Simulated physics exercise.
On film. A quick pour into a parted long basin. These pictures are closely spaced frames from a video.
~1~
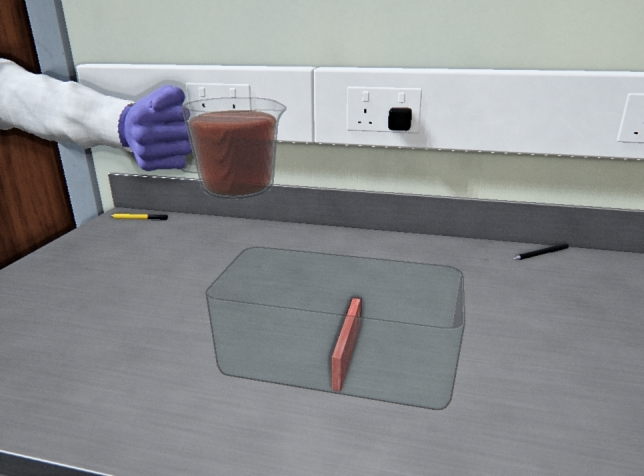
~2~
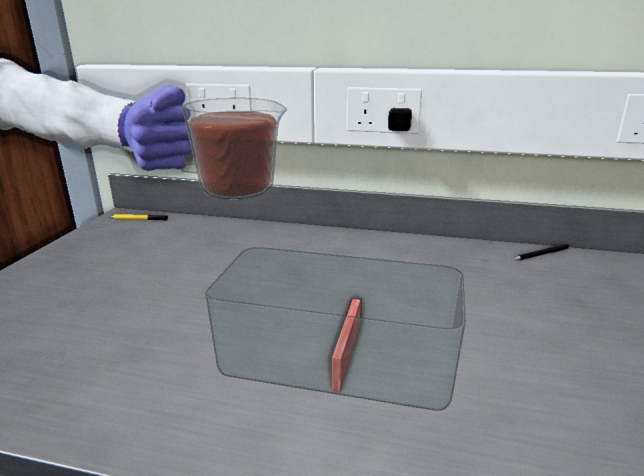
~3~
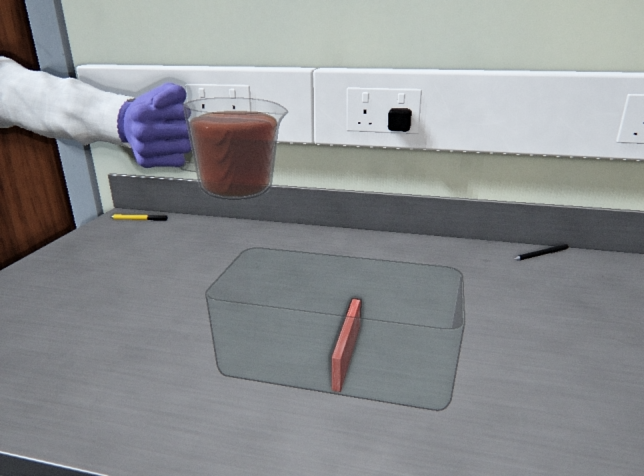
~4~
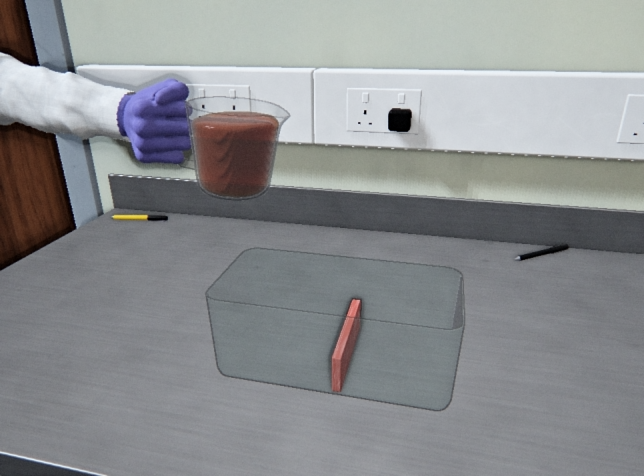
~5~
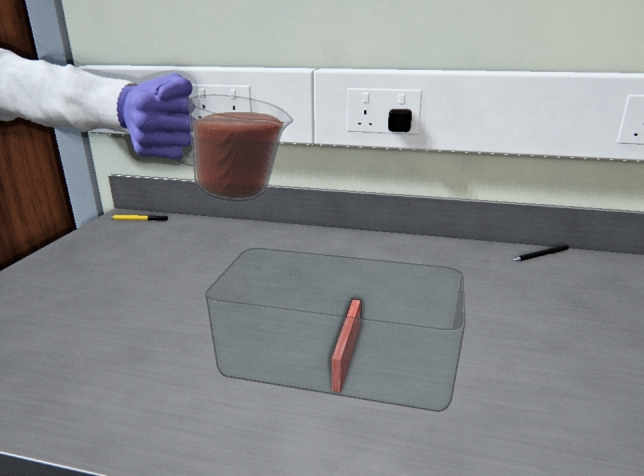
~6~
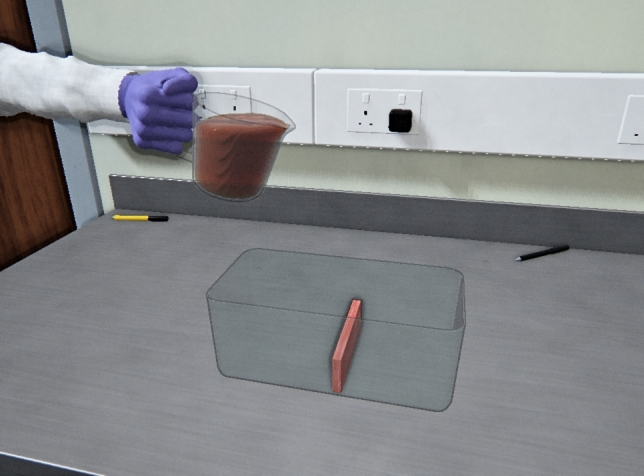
A grey worktop against a pale green wall with white socket panels is seen from slightly above, in a view that stays still. A purple-gloved hand in a white sleeve holds a clear jug of reddish-brown liquid at upper left, above a transparent basin with an upright red divider, with a yellow-and-black pen and a black pen behind. The hand gradually tilts the jug rightward, shifting it slightly right.
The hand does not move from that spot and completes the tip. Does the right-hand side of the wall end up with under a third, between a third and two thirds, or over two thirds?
It ends up with between a third and two thirds.
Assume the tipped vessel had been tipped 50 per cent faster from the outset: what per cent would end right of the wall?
Around 35 in a hundred.
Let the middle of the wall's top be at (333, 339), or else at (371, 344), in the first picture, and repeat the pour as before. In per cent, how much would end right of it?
Try one about 70 %, try two about 15 %.
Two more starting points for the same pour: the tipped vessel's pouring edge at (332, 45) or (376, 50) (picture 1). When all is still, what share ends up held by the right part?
It comes to about 90 %, followed by about 75 %.
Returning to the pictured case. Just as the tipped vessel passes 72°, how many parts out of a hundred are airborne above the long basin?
Around 25 in a hundred.
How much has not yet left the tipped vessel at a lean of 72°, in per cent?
65 per cent, approximately.
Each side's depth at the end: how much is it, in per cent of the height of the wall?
Left 20 per cent, right 30.
A moment on, the tilt is 72° and 63 per cent is still to pour, 3 is left of the wall and 9 right of it.
Next, the tilt is 106° and 9 per cent is still to pour, 29 is left of the wall and 47 right of it.
Then the tilt is 113° and 0 per cent is still to pour, 50 is left of the wall and 49 right of it.
Later the tilt is 113° and 0 per cent is still to pour, 50 is left of the wall and 49 right of it.
In the end 50 per cent lies left of the wall, 49 right of it and 1 outside.
